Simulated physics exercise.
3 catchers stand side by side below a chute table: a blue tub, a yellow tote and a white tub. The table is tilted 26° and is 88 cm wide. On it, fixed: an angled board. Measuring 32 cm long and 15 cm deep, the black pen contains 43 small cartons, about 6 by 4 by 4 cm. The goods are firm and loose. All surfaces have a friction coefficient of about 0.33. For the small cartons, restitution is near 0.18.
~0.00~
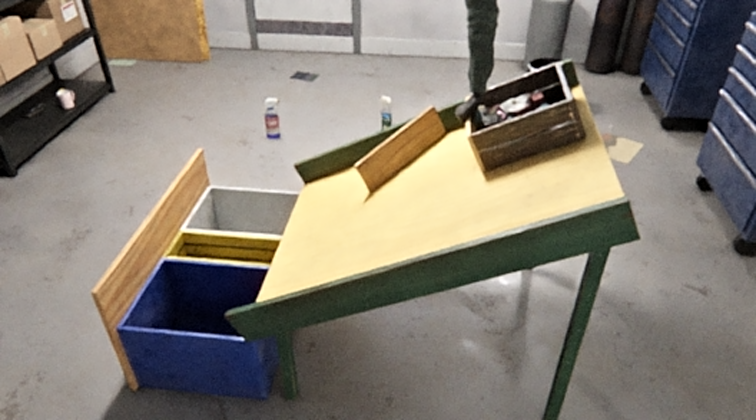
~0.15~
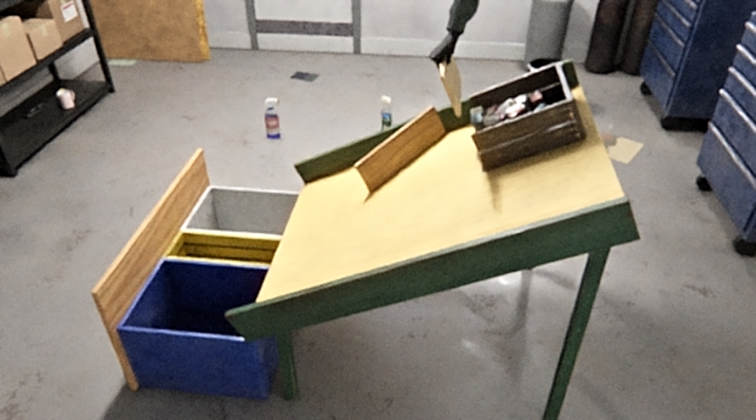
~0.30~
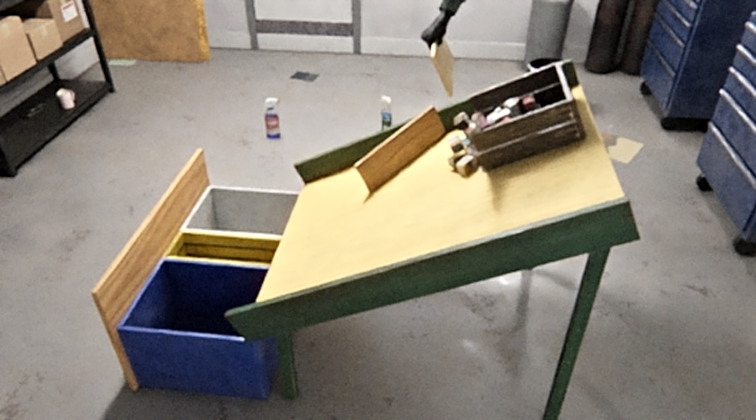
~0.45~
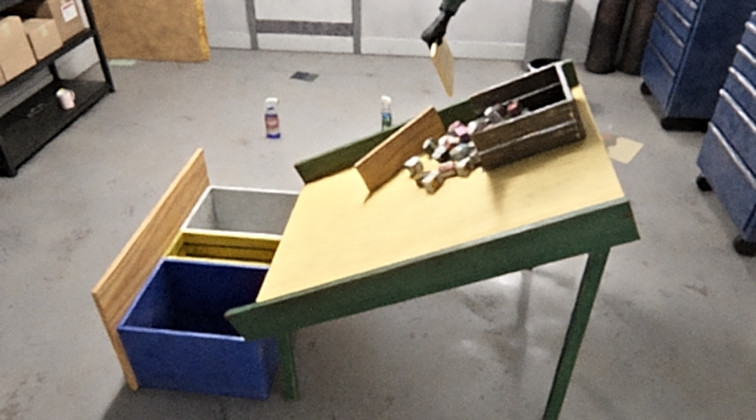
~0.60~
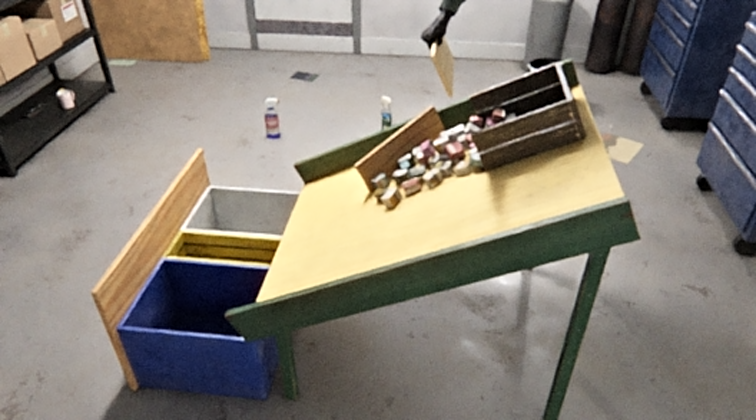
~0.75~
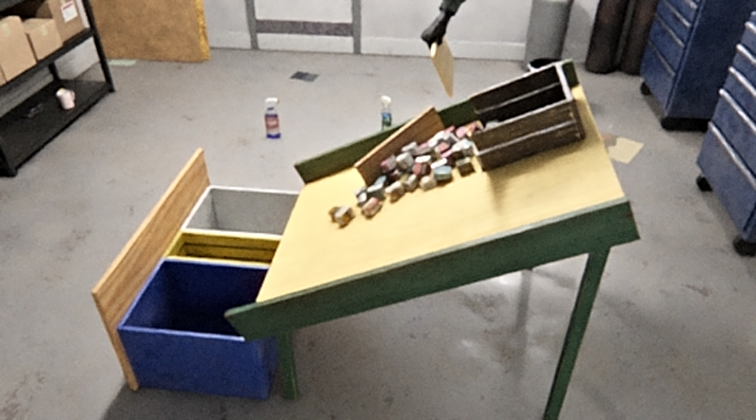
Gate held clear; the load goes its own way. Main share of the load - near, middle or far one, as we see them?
Most likely the mid one gets the most.
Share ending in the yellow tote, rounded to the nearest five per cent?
I'd say close to 60 per cent, give or take.
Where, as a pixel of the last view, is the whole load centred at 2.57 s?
Look near pixel (227, 294).
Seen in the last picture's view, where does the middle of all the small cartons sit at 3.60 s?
Near (226, 296).
After 1.21 s, 1 in the blue tub, 5 in the yellow tote, 35 on the slope and 2 in the air.
After 1.78 s, 7 in the blue tub, 17 in the yellow tote, 1 in the white tub, 14 on the slope and 4 in the air.
After 2.57 s, 7 in the blue tub, 23 in the yellow tote, 4 in the white tub, 8 on the slope and 1 in the air.
When it is over (at 3.60 s), 7 in the blue tub, 25 in the yellow tote, 4 in the white tub and 7 on the slope.
